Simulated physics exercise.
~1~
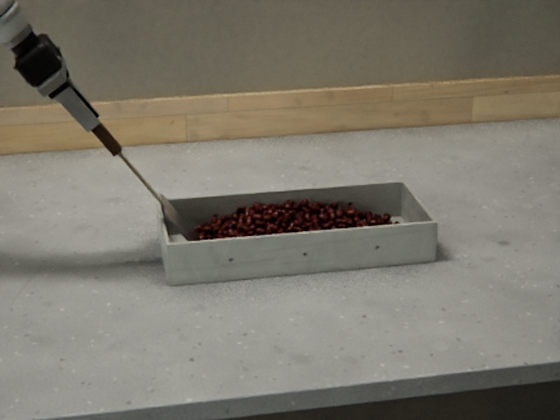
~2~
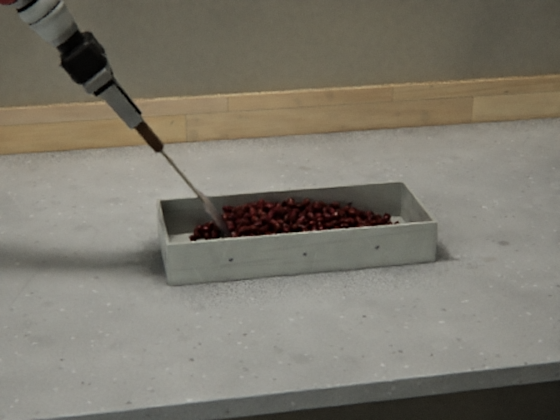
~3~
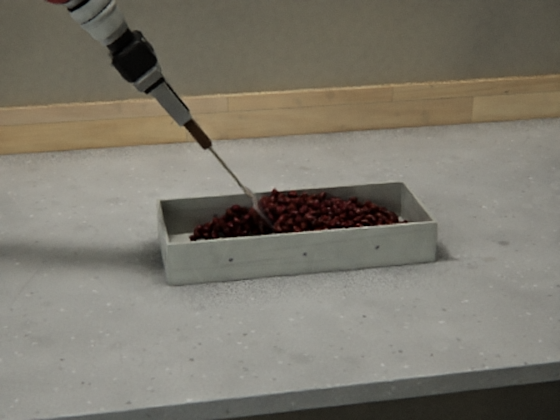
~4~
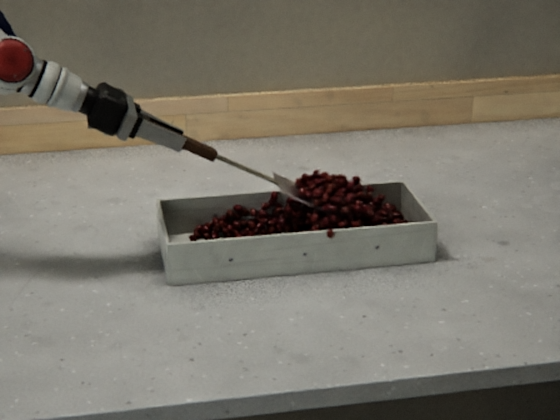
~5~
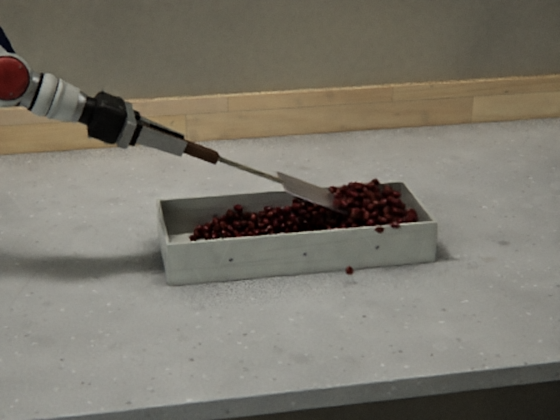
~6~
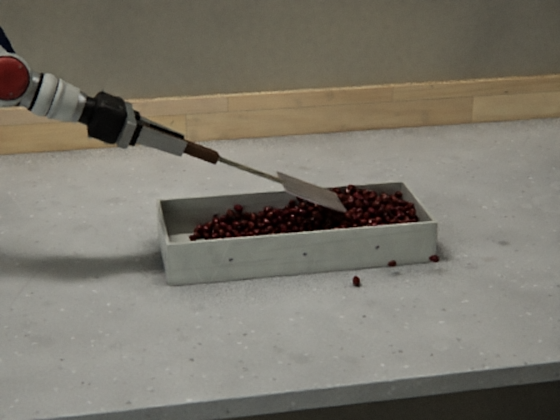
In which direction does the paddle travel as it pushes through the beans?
The paddle travels to the right, starting from the left end of the tray.
